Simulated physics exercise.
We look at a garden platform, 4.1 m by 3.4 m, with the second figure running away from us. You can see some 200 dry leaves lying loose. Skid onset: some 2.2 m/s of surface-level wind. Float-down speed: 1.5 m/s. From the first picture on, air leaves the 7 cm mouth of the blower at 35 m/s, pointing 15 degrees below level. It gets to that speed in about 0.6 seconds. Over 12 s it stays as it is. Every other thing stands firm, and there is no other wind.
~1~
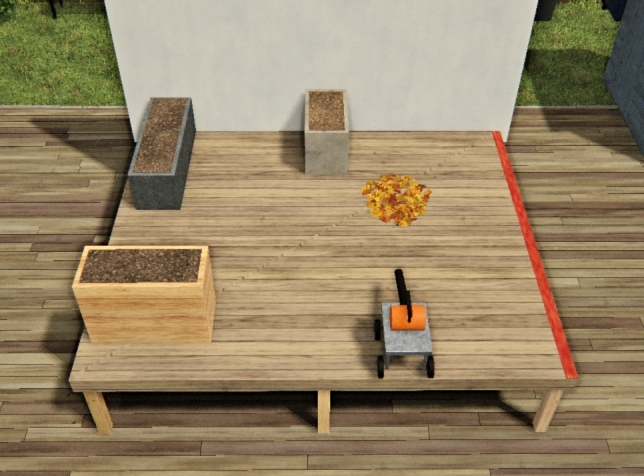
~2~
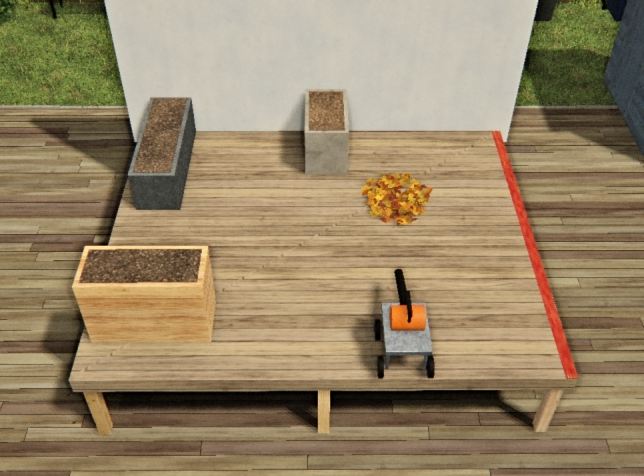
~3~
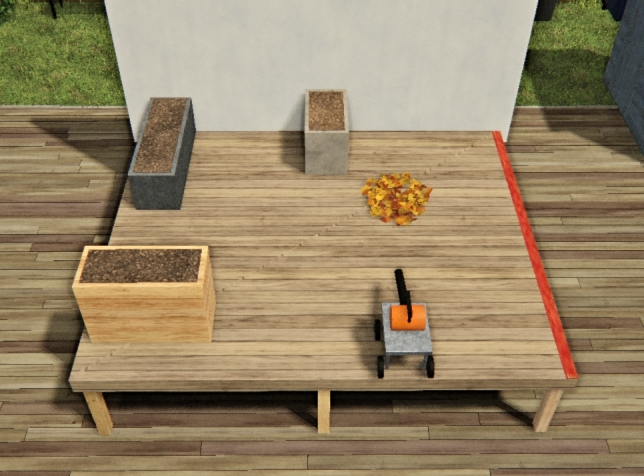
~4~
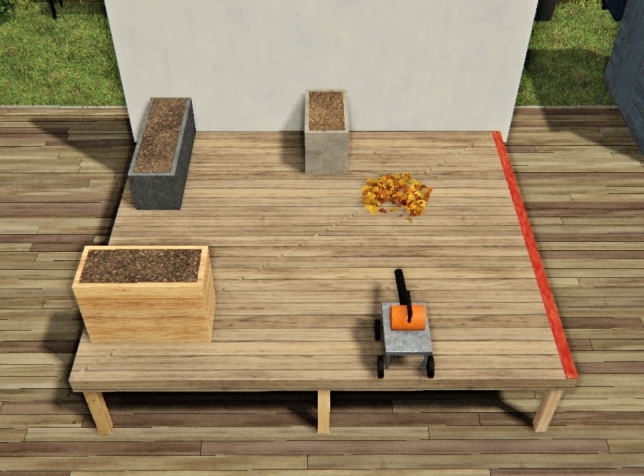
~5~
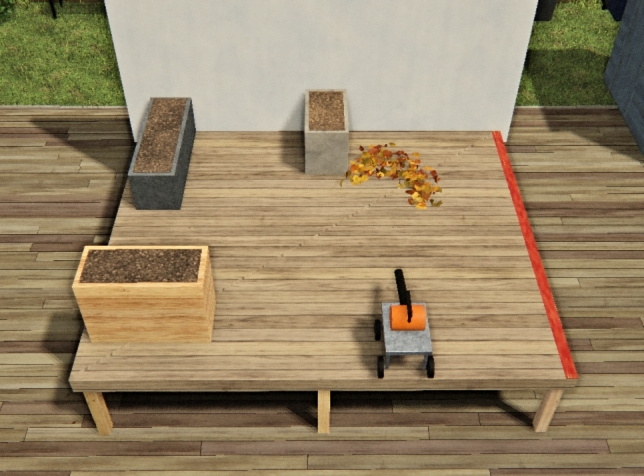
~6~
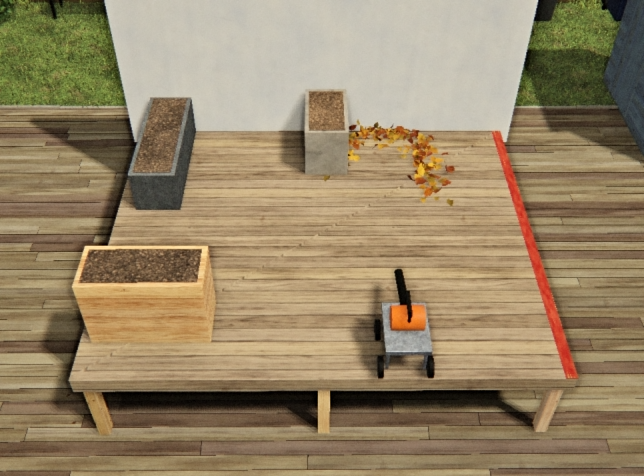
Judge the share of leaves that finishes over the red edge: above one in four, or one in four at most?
The share is above one in four.
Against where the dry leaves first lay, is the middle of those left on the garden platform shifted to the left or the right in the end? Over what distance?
Net drift goes to the left side, close to 0.4 m.
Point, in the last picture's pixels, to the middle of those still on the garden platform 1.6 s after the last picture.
Look about (429, 129) in the last picture.
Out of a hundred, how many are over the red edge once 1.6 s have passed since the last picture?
I'd say near 20 per cent by then.
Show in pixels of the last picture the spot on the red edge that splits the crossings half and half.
About (501, 133).
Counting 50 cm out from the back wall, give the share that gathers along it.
Roughly 30 in a hundred.
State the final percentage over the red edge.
60 %, roughly.
Then, 1.6 s after the last picture the count stands so, 18 % are over the red edge; the middle of those still in play is near (429, 129).
Then, 3.0 s after the last picture the count stands so, 30 % are over the red edge; the middle of those still in play is near (445, 130).
Then, 5.8 s after the last picture the count stands so, 50 % are over the red edge; the middle of those still in play is near (377, 130).
Then, 11.1 s after the last picture, at the end, 64 % are over the red edge; the middle of those still in play is near (350, 129).
